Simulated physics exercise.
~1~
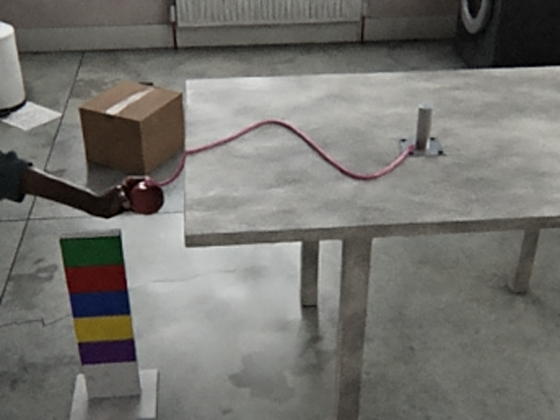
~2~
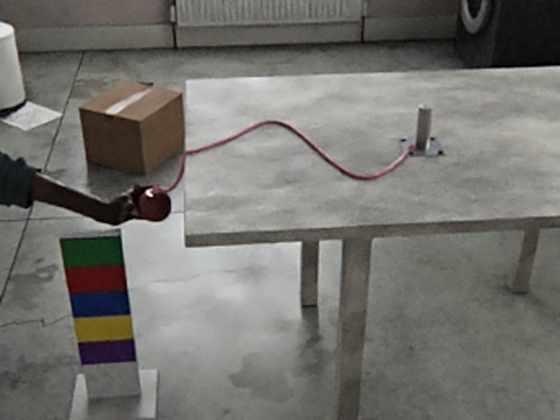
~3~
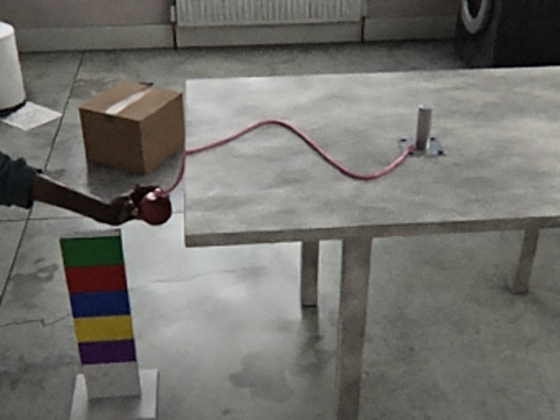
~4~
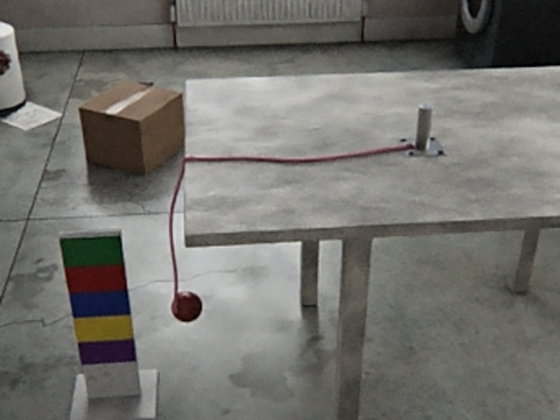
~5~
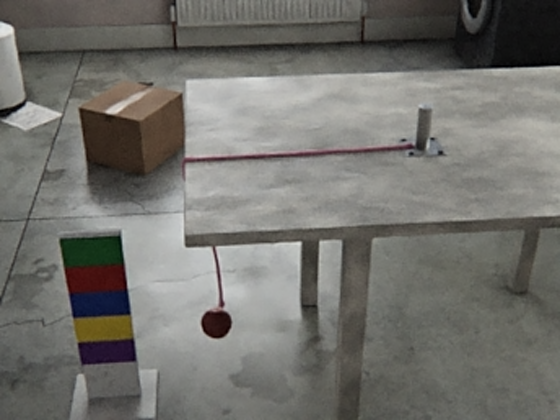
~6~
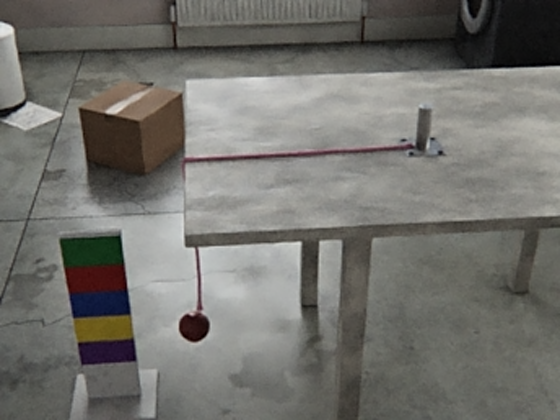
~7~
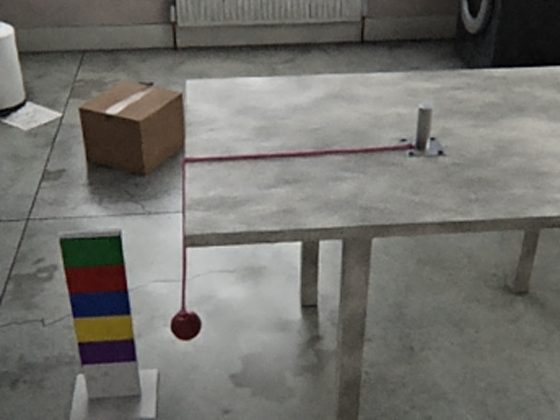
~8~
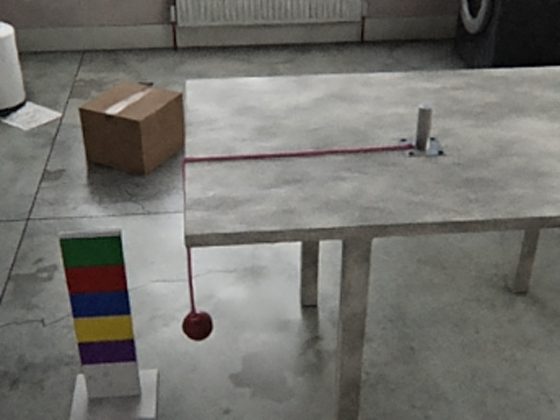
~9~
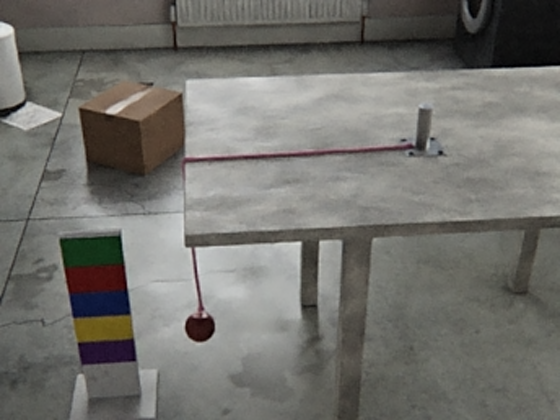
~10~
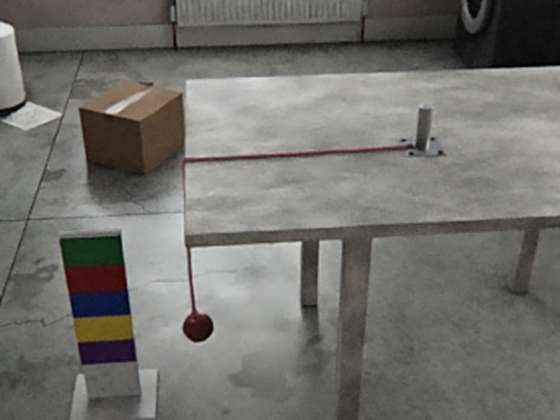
At a grey table's edge, a hand releases a tethered red apple, which drops, swings and settles level with the yellow band.
